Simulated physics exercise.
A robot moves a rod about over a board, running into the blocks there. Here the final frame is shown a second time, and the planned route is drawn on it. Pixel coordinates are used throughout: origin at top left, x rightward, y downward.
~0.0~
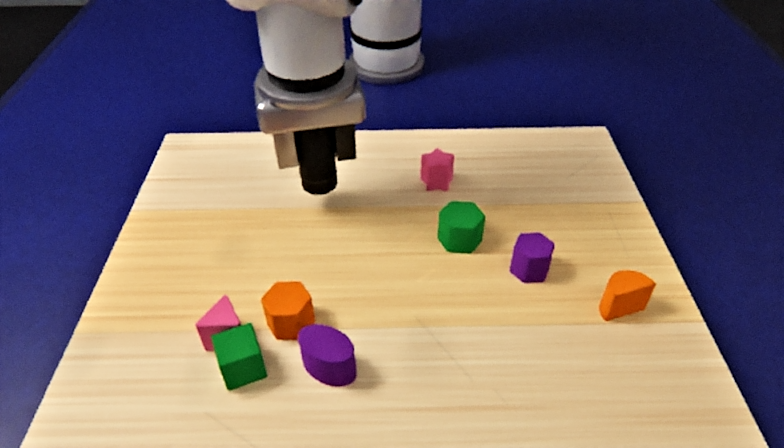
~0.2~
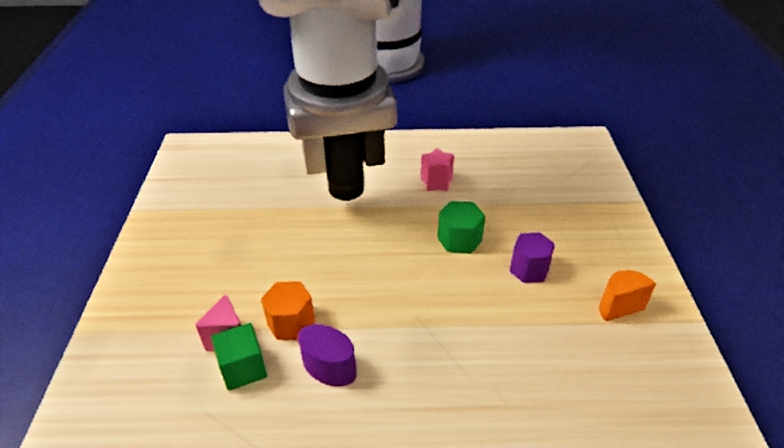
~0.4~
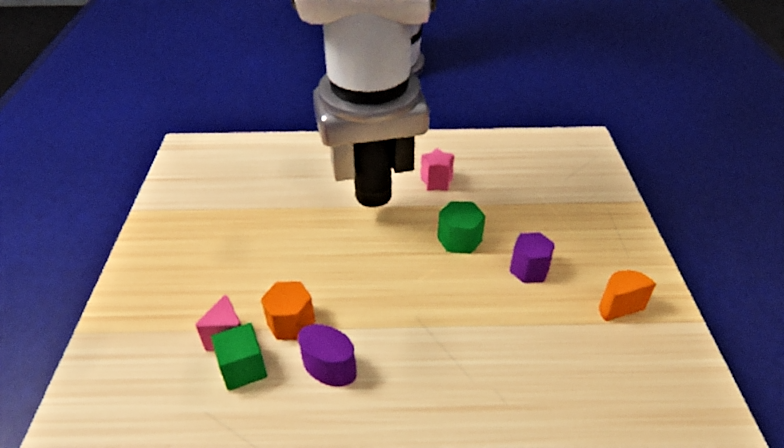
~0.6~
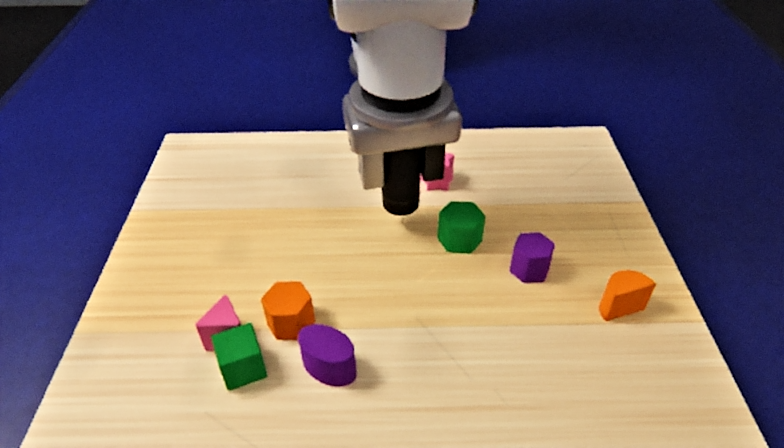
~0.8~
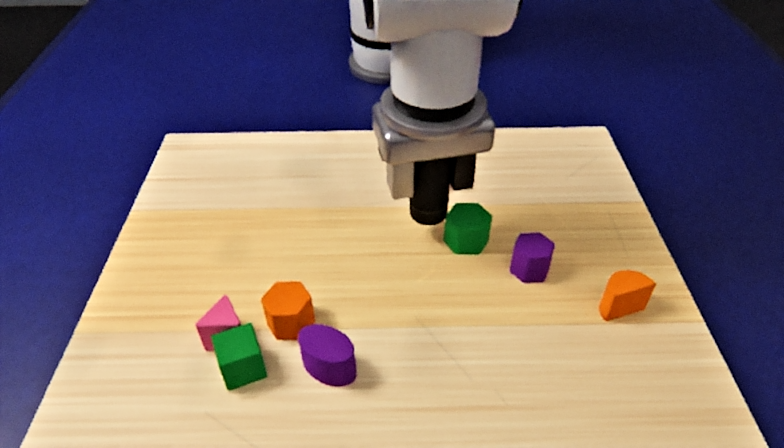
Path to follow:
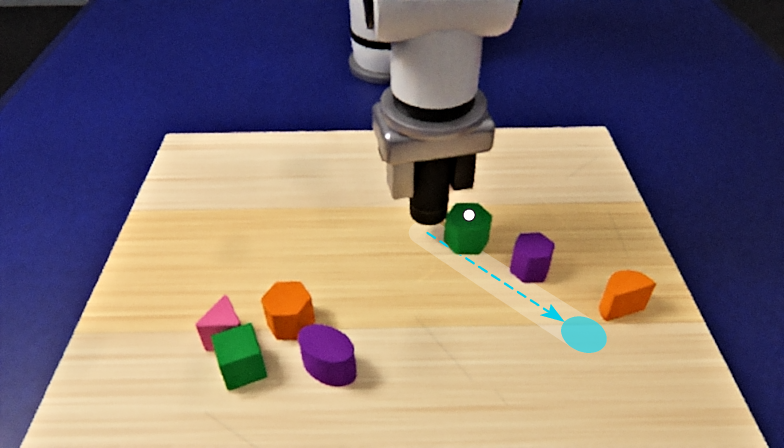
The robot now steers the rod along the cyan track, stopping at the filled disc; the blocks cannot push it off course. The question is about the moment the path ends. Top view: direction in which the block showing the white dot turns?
The answer is counter-clockwise.
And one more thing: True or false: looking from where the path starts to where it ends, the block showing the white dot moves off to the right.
My answer: False.
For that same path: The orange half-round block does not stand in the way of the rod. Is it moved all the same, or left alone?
At the end of the path, the orange half-round block remains in its old spot.
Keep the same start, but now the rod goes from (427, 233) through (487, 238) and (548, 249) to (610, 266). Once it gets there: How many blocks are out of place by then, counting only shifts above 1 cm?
Answer: 2.
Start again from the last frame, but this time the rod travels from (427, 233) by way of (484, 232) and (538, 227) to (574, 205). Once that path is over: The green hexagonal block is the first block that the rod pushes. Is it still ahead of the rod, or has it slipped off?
It slips out to the side or back.
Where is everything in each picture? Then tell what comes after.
The first picture shows rod tip at (320, 185); block tops, green hexagonal block at (462, 214); purple hexagonal block at (535, 244); orange half-round block at (629, 281).
The second picture shows rod at (347, 190); blocks unchanged.
The third picture shows rod at (374, 197); blocks unchanged.
The fourth picture shows rod at (401, 205); blocks unchanged.
The fifth picture shows rod at (428, 214); green hexagonal block at (469, 215); purple hexagonal block at (535, 244); orange half-round block at (629, 281).
Path on the board, from (427, 233) directly to (584, 334); the dot is on the green hexagonal block.
The first path, step by step. One third of the way, rod at (476, 244); green hexagonal block at (510, 223), turned 55° anticlockwise; purple hexagonal block at (542, 245), turned 15° clockwise.
Two thirds of the way, rod at (530, 278); green hexagonal block at (514, 224), turned 70° anticlockwise; purple hexagonal block at (553, 248).
At the end, rod at (591, 315); green hexagonal block at (514, 224), turned 70° anticlockwise; purple hexagonal block at (553, 248); orange half-round block in place.
